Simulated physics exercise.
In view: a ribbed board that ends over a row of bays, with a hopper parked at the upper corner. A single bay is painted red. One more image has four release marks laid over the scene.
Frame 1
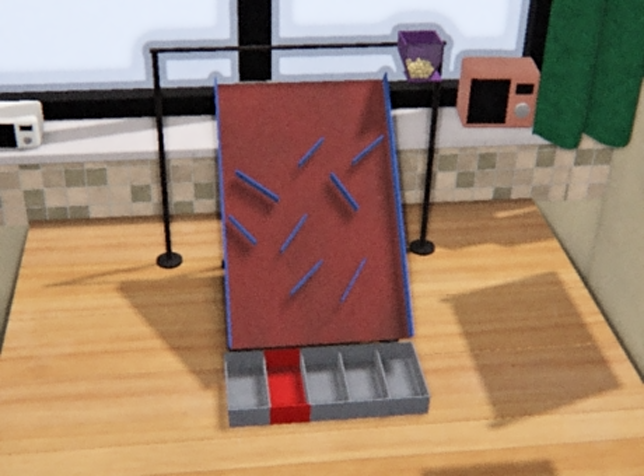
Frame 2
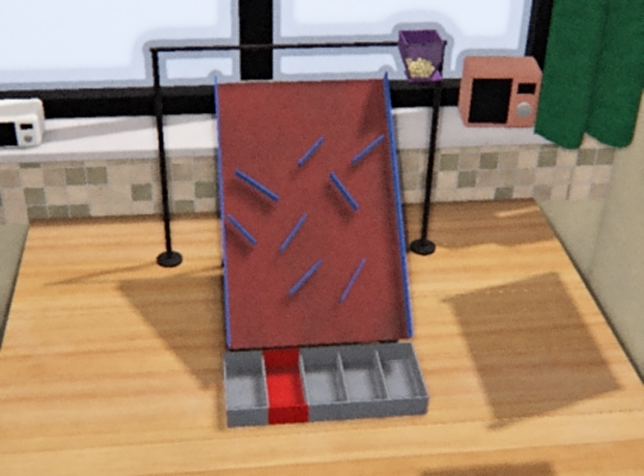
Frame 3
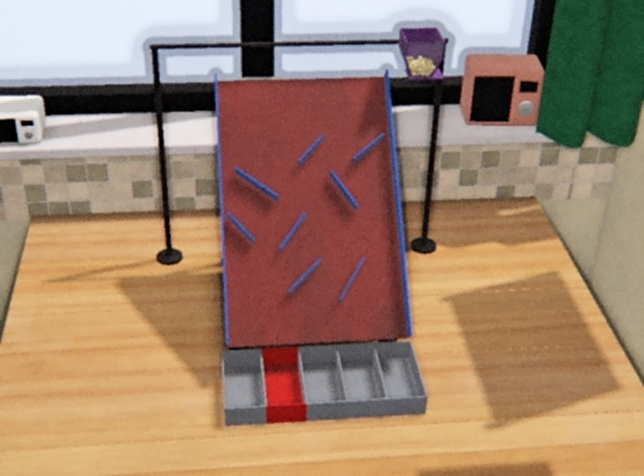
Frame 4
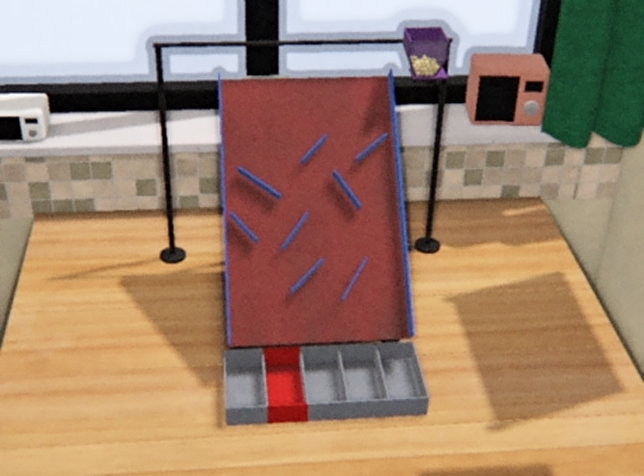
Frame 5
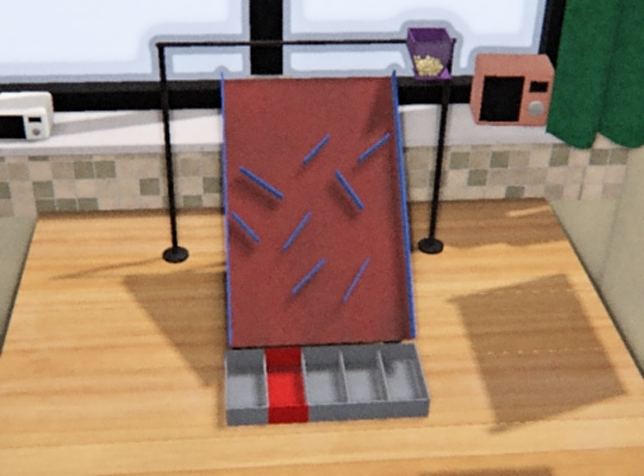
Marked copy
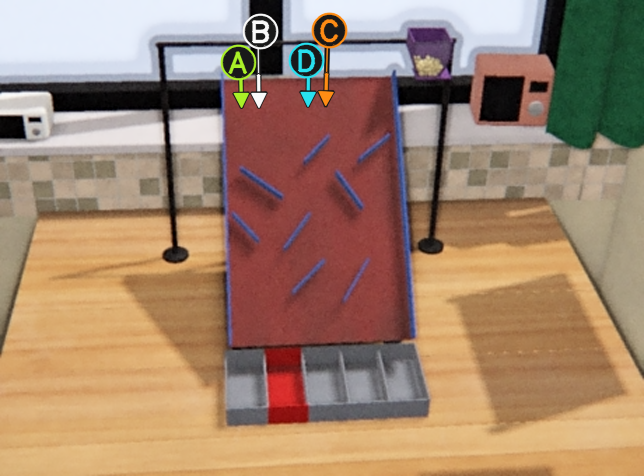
On a wooden counter, a purple hopper stays still above a red board with blue ribs.
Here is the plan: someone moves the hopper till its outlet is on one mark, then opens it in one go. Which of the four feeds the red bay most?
It is A.
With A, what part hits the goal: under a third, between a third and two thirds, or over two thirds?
Between a third and two thirds.
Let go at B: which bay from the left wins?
The first from the left.
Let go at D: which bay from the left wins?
The first.
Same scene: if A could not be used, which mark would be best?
Here it is mark B.
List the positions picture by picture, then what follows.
The first frame shows hopper at (418, 66), soya beans, door shut.
The second frame shows ribs (299, 163) to (323, 137), (354, 160) to (383, 135), (236, 170) to (278, 198).
The third frame shows ribs (331, 171) to (358, 206), (228, 213) to (254, 240), (280, 248) to (305, 213).
The fourth frame shows ribs (291, 291) to (323, 259), (343, 299) to (367, 257).
The fifth frame shows red bay at (288, 413), number 2 of 5 from the left.
On the marked copy, mark A meets the board at (241, 102); mark B meets the board at (258, 102); mark C meets the board at (325, 100); mark D meets the board at (308, 101).
With A, about half in the red bay, about a third in other bays, a small part held on the board, a stray few outside the box.
With B, about a quarter in the red bay, most in other bays.
With C, a stray few in the red bay, most in other bays, about a quarter outside the box.
With D, a stray few in the red bay, most in other bays, a small part outside the box.
